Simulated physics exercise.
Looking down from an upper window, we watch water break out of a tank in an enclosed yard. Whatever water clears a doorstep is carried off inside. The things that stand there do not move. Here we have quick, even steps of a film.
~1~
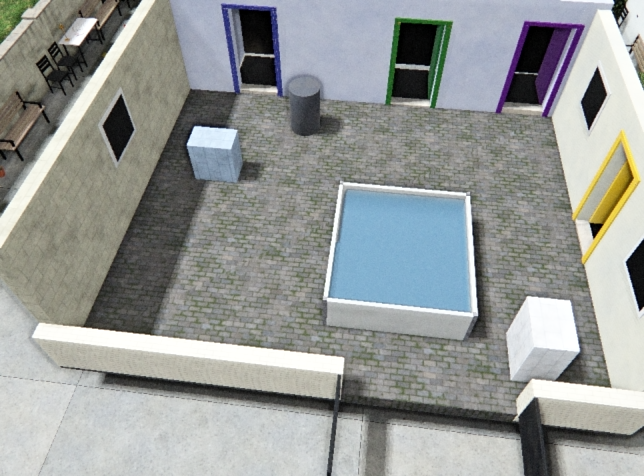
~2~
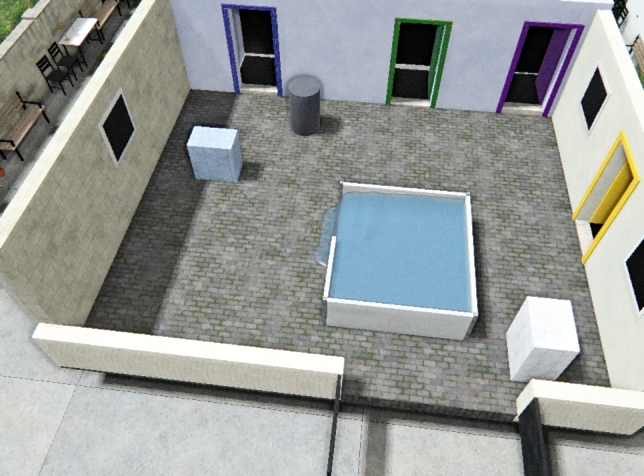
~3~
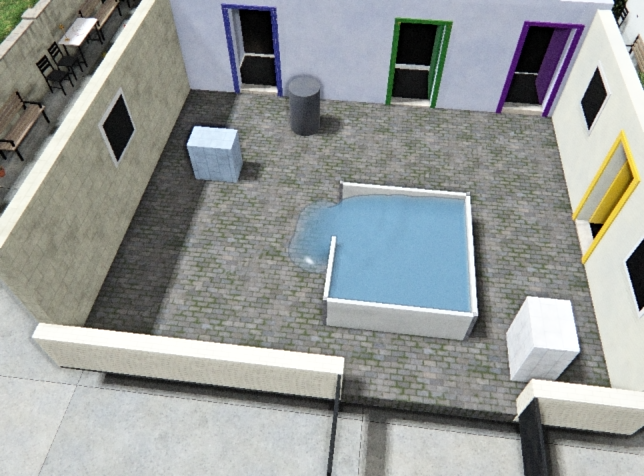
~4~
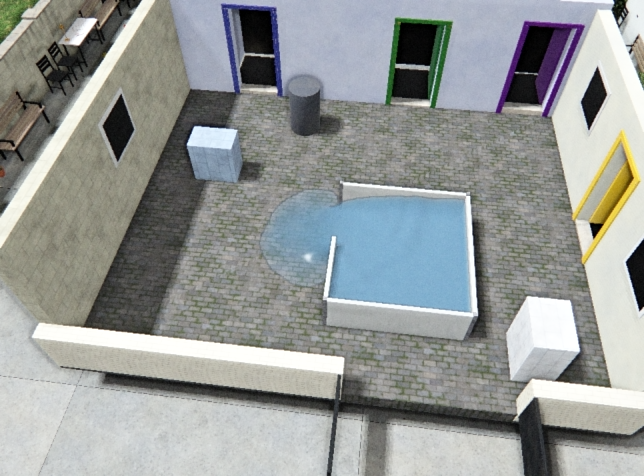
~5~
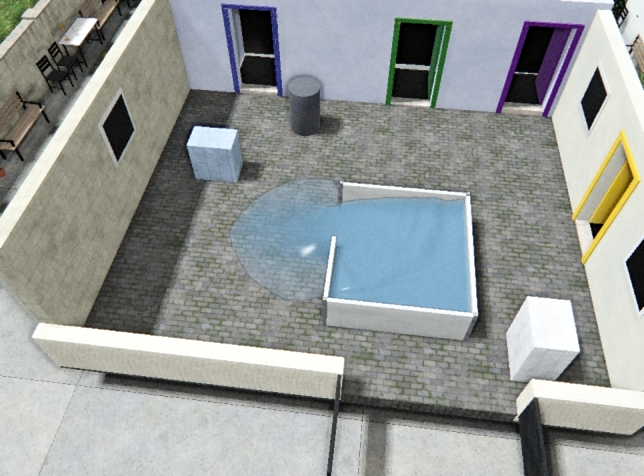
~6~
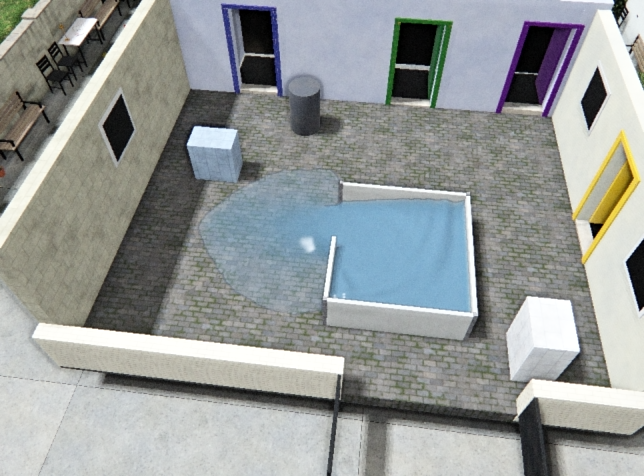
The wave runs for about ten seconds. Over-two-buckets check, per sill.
The purple door lets in little enough there, the yellow door lets in little enough there, the blue door lets too much in there, the green door lets in little enough there.
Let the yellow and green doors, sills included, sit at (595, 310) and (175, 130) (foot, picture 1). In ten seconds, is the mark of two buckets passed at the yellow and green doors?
Result - yellow door remains within the limit; green door exceeds the limit.
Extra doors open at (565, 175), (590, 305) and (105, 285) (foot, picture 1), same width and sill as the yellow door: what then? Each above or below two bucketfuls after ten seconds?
In order: Falls short, falls short, exceeds it.
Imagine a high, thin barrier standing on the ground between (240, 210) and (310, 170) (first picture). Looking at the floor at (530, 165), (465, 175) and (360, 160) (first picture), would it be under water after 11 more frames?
Results in order: Bone-dry / bone-dry / swamped.
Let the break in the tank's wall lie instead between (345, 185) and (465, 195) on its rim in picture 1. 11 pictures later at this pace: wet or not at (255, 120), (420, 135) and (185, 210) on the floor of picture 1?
One by one: Waterlogged; waterlogged; unsoaked.
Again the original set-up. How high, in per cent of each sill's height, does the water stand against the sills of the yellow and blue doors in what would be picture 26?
Roughly 0 and 190 %.
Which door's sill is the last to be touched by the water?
Answer - the yellow one.
A moment on, water covers 25 % of the floor; the purple door not reached, the yellow door not reached, the blue door not reached, the green door not reached.
Next, water covers 35 % of the floor; the purple door not reached, the yellow door not reached, the blue door not reached, the green door not reached.
Then, water covers 40 % of the floor; the purple door not reached, the yellow door not reached, the blue door over two buckets in, the green door not reached.
Later, water covers 60 % of the floor; the purple door not reached, the yellow door not reached, the blue door far over two buckets in, the green door wet at the sill, nothing in.
In the end, water covers 95 % of the floor; the purple door wet at the sill, nothing in, the yellow door wet at the sill, nothing in, the blue door far over two buckets in, the green door under two buckets in.
